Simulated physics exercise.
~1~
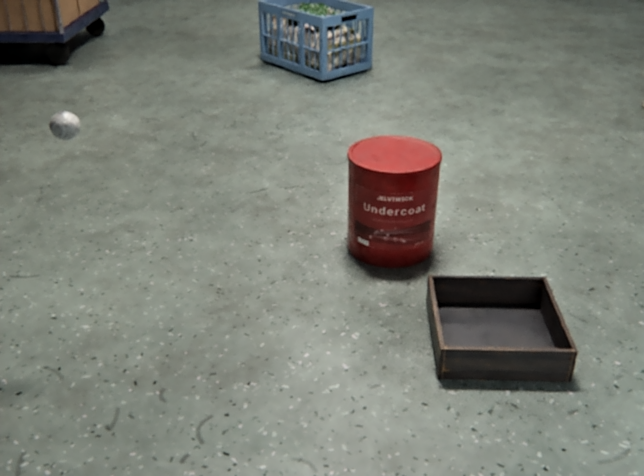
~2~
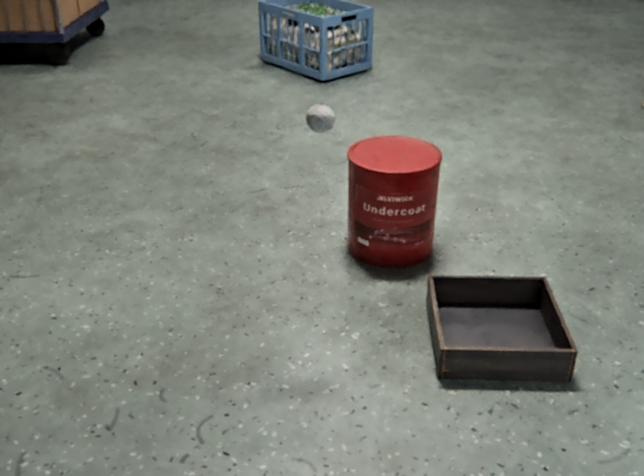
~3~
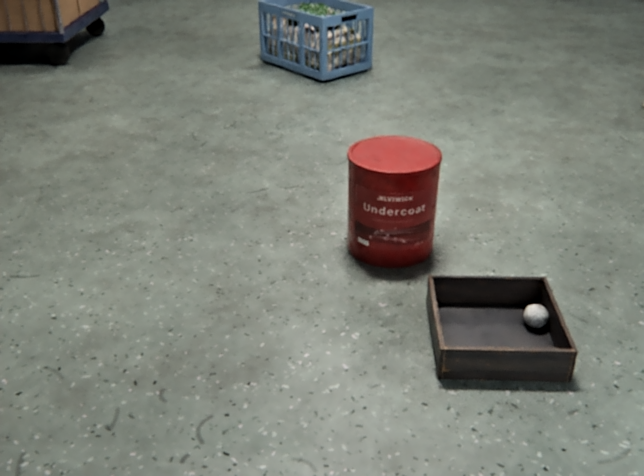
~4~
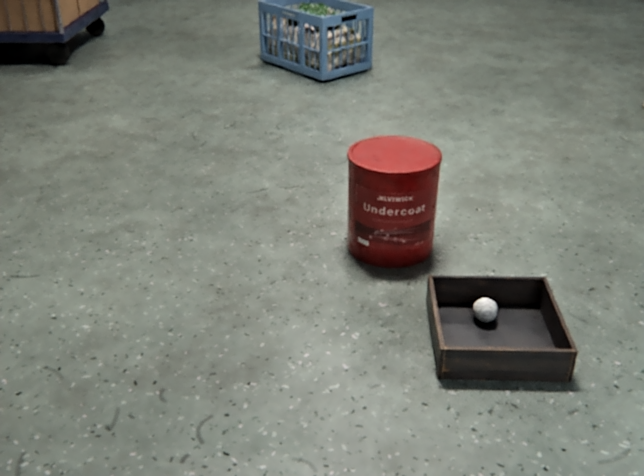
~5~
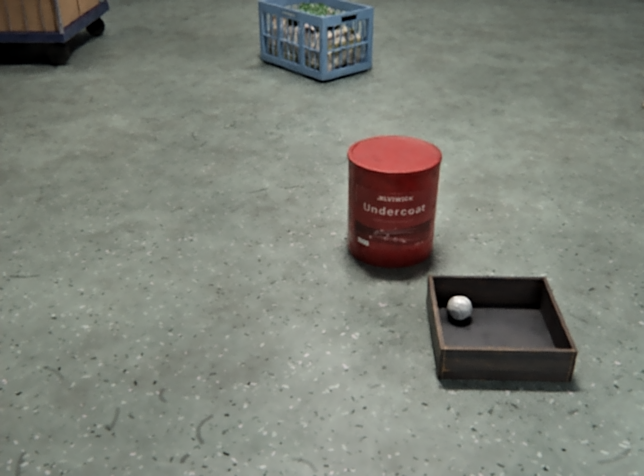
On a speckled floor, a white ball flies past a red pail into an open box.
